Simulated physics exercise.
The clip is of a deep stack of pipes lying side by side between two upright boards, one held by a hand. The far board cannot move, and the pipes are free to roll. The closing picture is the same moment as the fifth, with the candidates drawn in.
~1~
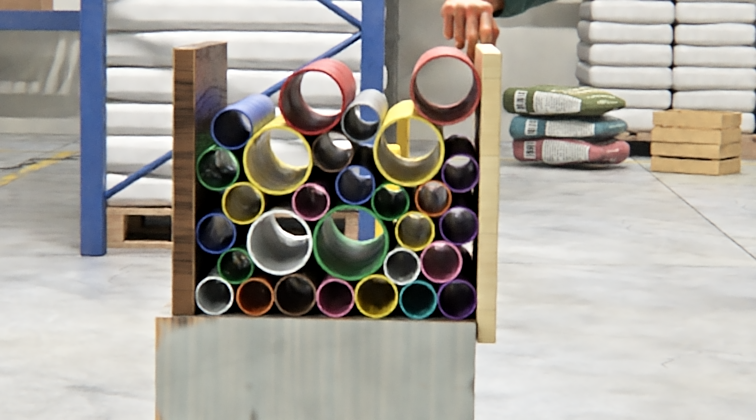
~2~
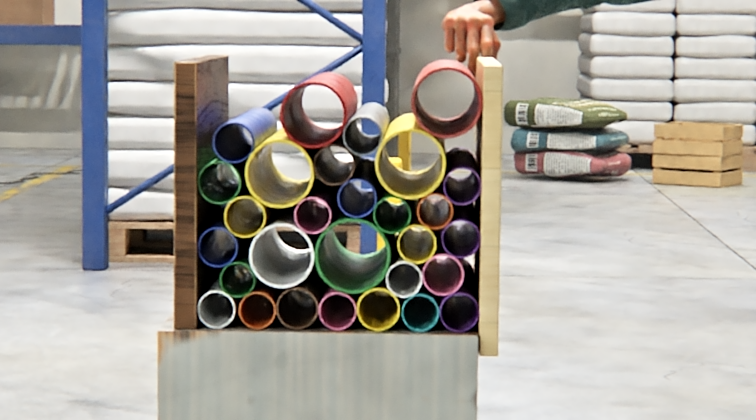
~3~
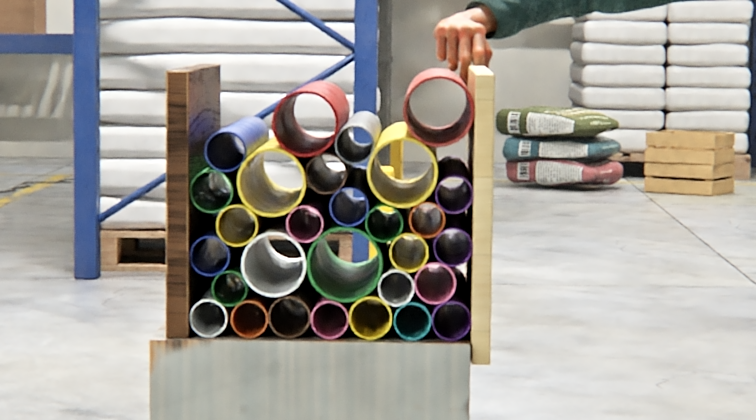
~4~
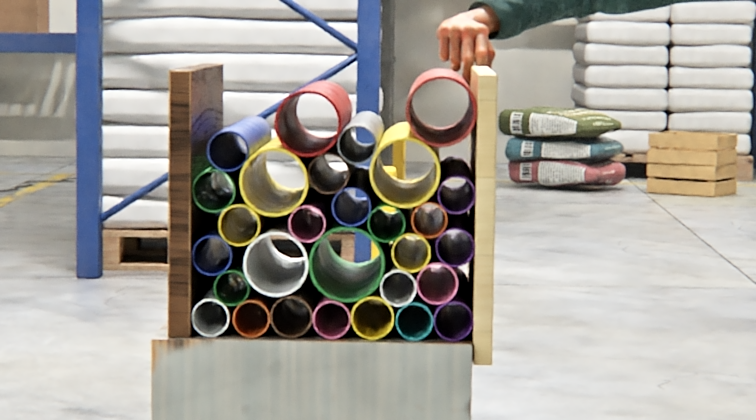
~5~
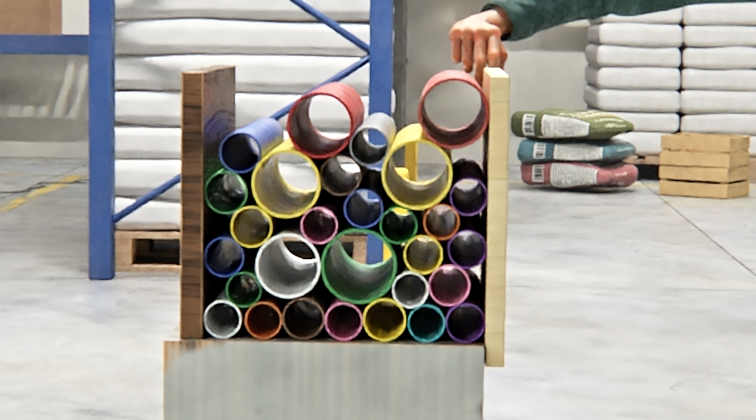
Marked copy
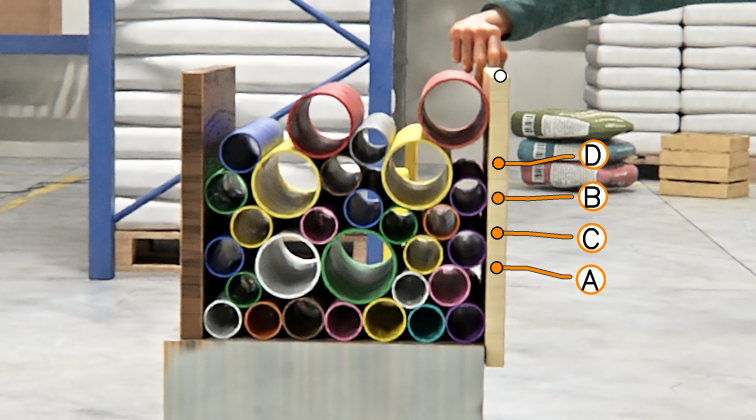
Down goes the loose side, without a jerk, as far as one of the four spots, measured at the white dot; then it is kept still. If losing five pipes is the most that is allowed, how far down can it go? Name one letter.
Mark A is as low as it can go.
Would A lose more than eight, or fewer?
Fewer than eight.
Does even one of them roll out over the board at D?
No, at D.
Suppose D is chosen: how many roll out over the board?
At D the number is none.
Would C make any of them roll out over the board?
Yes.
On the marked copy, A at (497, 268); B at (498, 198); C at (497, 233); D at (499, 163); the white dot at (501, 76).
Taking A. A third of the way, top of the board (489, 158).
Two thirds of the way, top of the board (487, 253).
When it is over, top of the board (487, 266), two out over the board.
As for the rest, B one out over the board; C one out over the board; D none out over the board.
